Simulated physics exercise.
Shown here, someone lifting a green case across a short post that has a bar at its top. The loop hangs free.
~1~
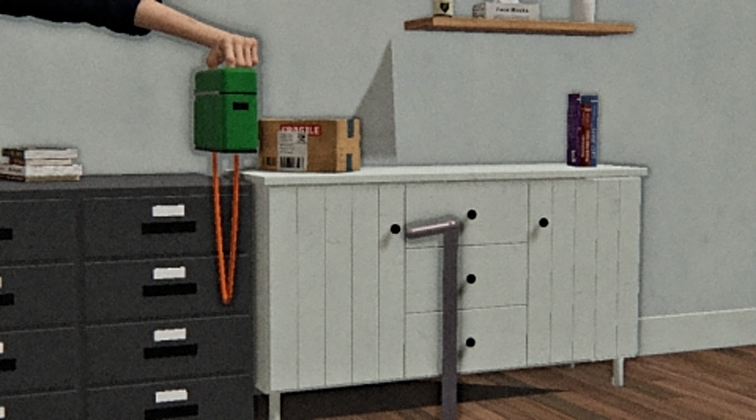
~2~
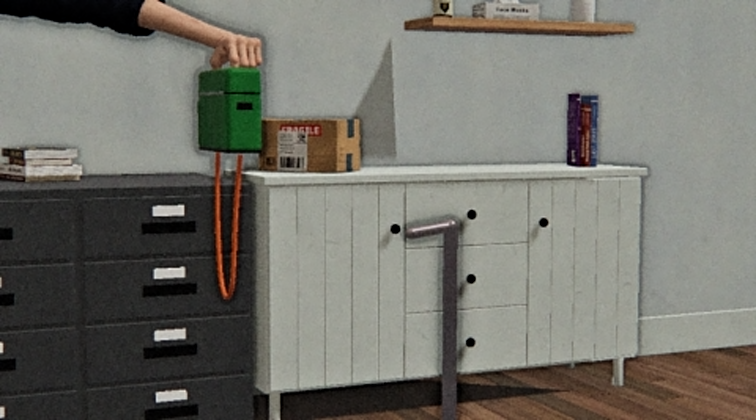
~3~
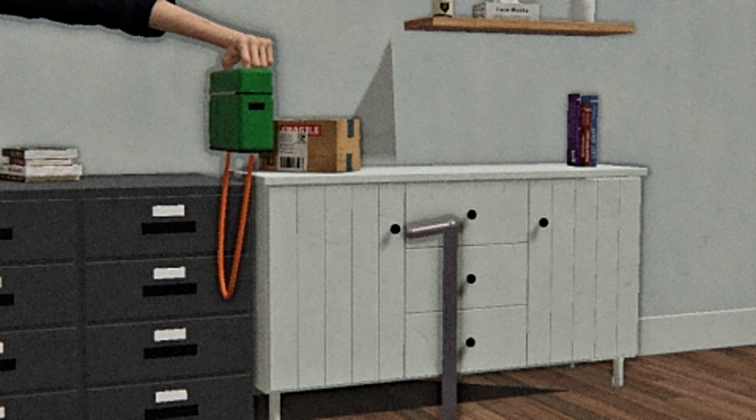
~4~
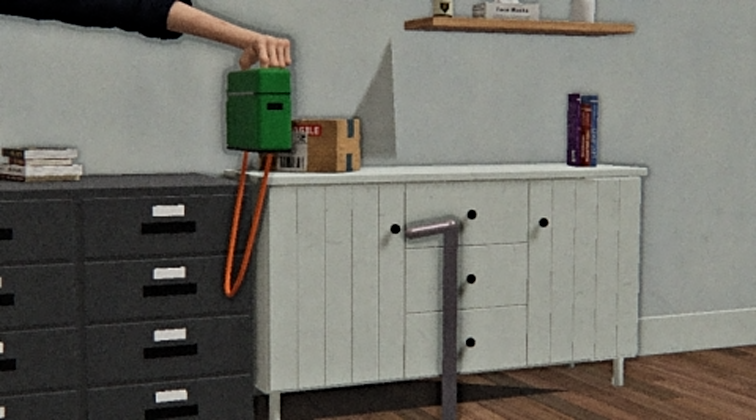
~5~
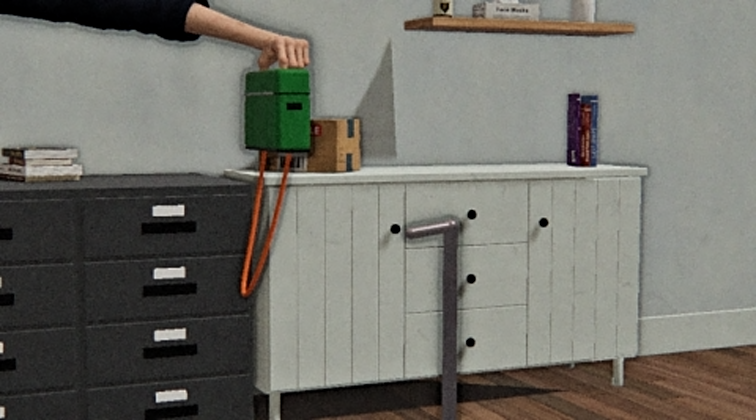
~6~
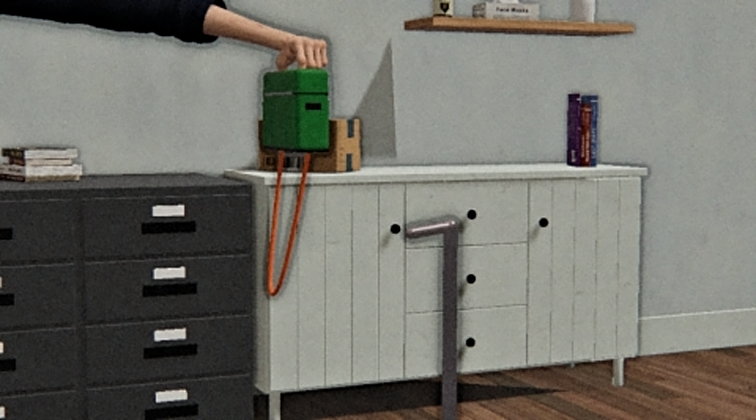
In a room with cabinets, a hand carries a green case rightward, its orange loop dangling.
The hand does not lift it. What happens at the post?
The green case snags on the hook.
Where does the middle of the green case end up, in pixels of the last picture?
Near (539, 111).
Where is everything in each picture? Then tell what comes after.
In the first frame, green case (225, 110); hook tip (411, 233).
In the second frame, green case (229, 110); bottom of the loop (226, 297).
In the third frame, green case (240, 110).
In the fourth frame, green case (258, 110); bottom of the loop (228, 294).
In the fifth frame, green case (276, 111).
In the sixth frame, green case (295, 111); bottom of the loop (272, 294); hook tip (411, 233); hook points towards it, loop hangs below the hook.
Then, 0.54 s past the final frame, case nearing the post near (374, 111).
Then, 1.30 s past the final frame, case over the post near (478, 111).
When it is over, case past the post near (539, 111); loop tight round the post, hand stopped. The green case gets caught.
